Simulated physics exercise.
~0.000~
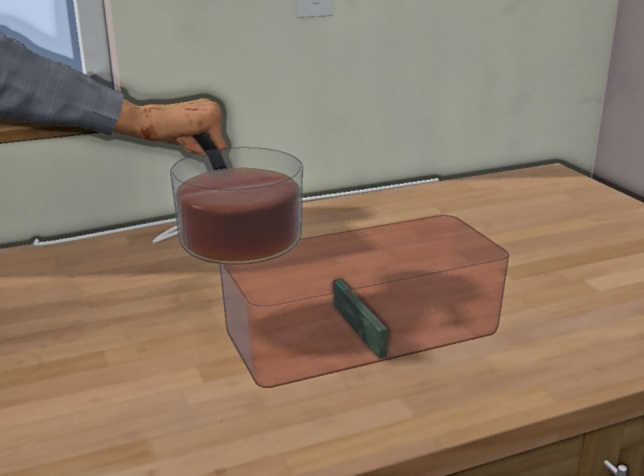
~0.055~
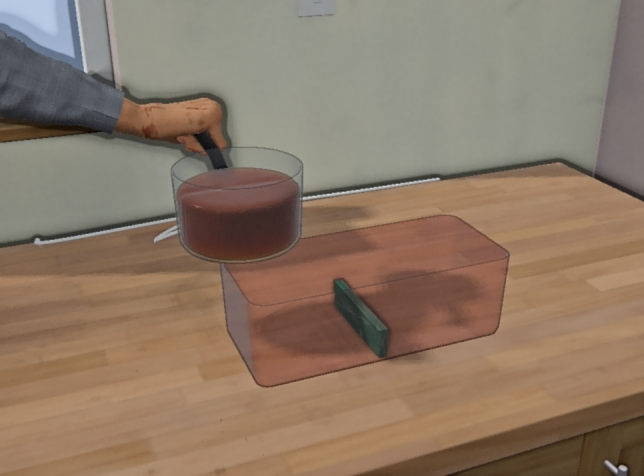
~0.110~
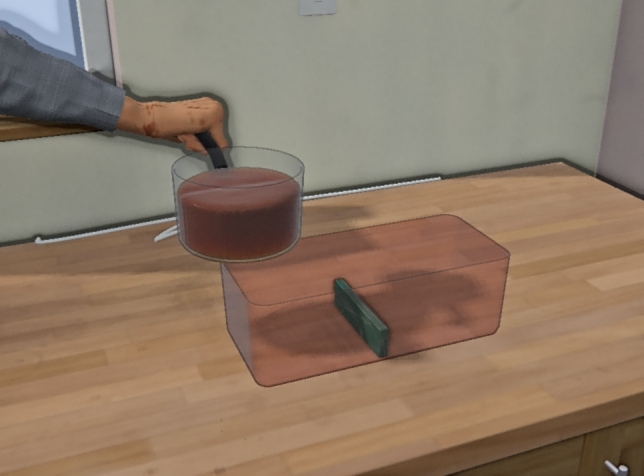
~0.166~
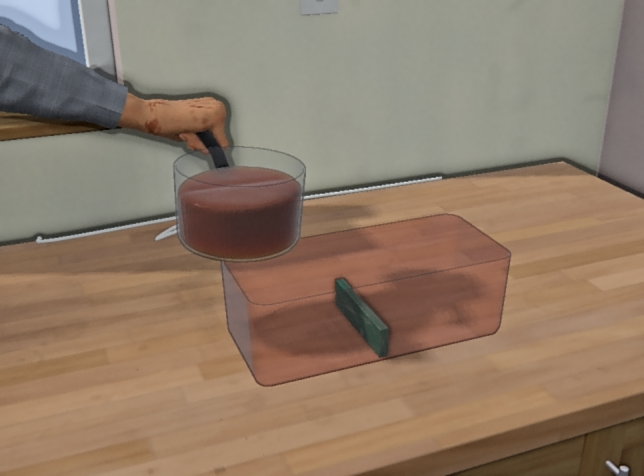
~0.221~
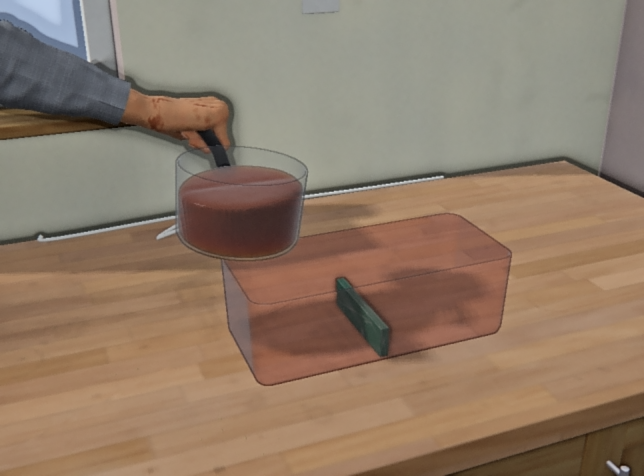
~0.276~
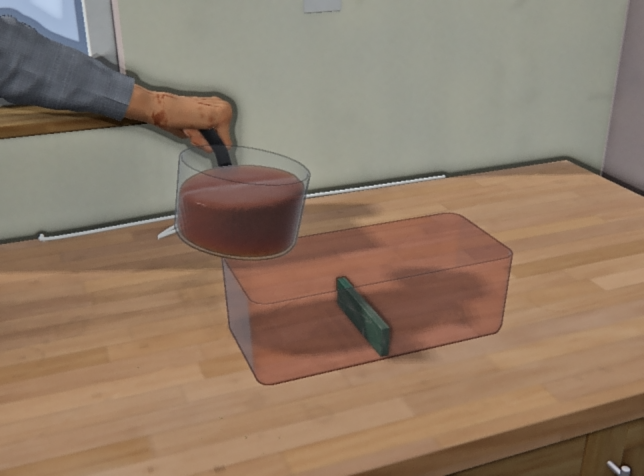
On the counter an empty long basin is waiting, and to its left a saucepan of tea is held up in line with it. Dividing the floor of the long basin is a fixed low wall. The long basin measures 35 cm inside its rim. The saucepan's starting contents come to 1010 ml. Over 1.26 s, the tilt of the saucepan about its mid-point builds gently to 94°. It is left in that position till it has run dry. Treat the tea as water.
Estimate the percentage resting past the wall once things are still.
I would say roughly 25 percent.
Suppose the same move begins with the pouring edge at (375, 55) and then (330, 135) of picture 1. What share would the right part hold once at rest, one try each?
In turn about 90 and 75 per cent.
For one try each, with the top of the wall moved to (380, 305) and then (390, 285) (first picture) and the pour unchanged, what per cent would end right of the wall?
It comes to 10 per cent, and then 0 per cent.
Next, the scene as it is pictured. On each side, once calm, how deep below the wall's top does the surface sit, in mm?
Left about 10 mm, right about 32 mm.
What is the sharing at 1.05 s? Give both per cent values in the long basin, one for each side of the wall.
Near 44 on the left, 22 on the right.
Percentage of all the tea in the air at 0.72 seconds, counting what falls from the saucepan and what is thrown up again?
Roughly 16 percent.
After 0.72 s the tilt is 58° and 77 per cent is still to pour, 6 is left of the wall and 0 right of it.
After 1.05 s the tilt is 88° and 25 per cent is still to pour, 43 is left of the wall and 23 right of it.
After 1.39 s the tilt is 94° and 5 per cent is still to pour, 69 is left of the wall and 24 right of it.
After 1.76 s the tilt is 94° and 1 per cent is still to pour, 73 is left of the wall and 25 right of it.
In the end 74 per cent lies left of the wall, 25 right of it and 0 outside.
